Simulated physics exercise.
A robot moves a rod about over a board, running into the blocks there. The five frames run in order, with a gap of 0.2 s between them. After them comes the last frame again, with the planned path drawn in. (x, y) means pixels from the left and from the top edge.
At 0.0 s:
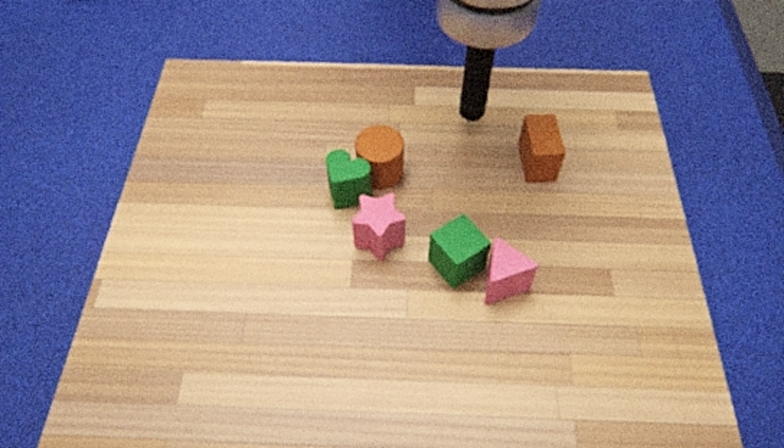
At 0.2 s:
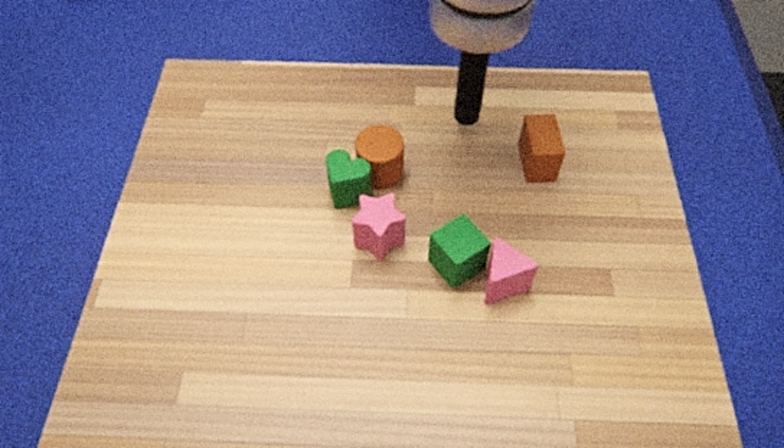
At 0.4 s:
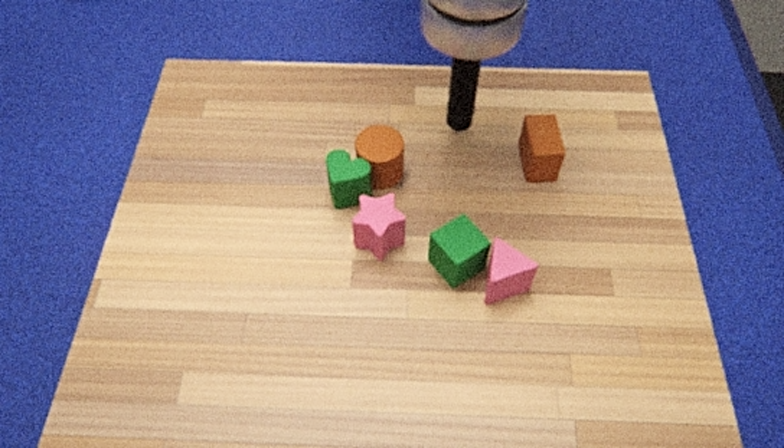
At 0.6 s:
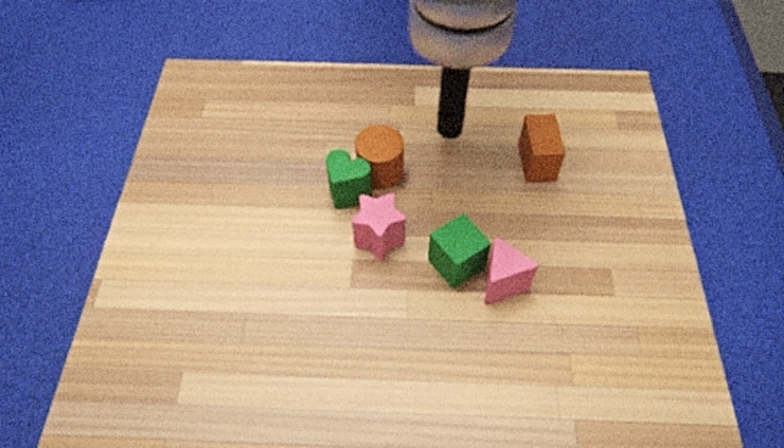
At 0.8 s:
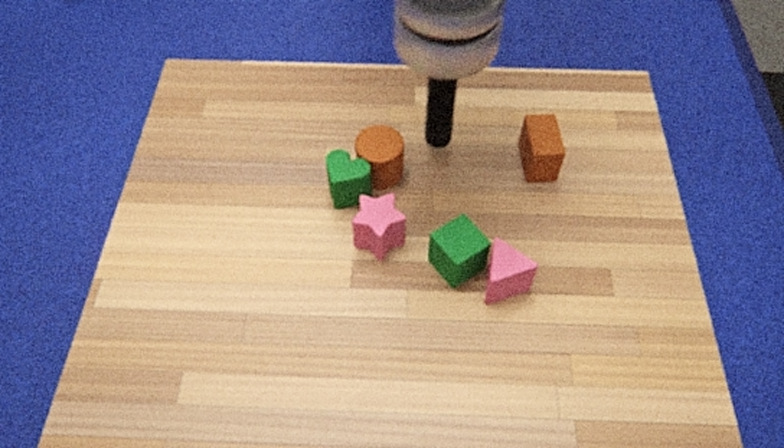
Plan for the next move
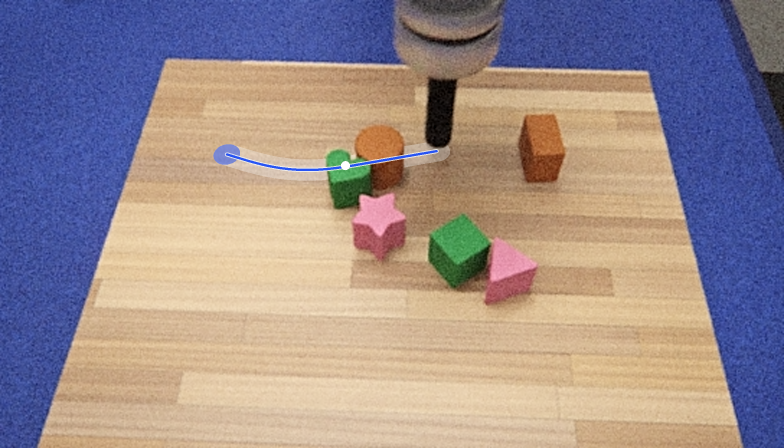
At first, a black rod held by a robot hangs near the top of a wooden board, above a scattering of green, orange and pink blocks. The rod then moves a short way down and to the left, drawing nearer the orange round block, while all the blocks stay still.
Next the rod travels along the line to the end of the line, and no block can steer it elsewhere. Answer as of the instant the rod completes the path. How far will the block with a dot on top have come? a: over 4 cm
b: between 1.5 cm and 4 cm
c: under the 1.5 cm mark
a: Over 4 cm.
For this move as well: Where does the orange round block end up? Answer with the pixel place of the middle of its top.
Around (303, 173).
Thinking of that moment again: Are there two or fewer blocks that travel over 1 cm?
Yes.
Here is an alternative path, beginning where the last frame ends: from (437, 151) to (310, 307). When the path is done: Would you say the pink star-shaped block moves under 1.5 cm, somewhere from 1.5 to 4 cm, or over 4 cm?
The answer is over 4 cm.
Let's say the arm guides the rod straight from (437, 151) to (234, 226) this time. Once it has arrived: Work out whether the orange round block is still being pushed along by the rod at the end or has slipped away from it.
Pushed ahead.
The drawn path runs from (437, 151) by way of (367, 163) and (294, 170) to (227, 154); the dot is on the green heart-shaped block.
On the path given first. One third of the way, rod (366, 152); green heart-shaped block (321, 188); orange round block (340, 159).
Two thirds of the way, rod (292, 158); green heart-shaped block (312, 206), turned 40° anticlockwise; orange round block (303, 173).
At the end, rod (223, 143); green heart-shaped block (312, 206), turned 40° anticlockwise; pink star-shaped block not moved; orange round block (303, 173).
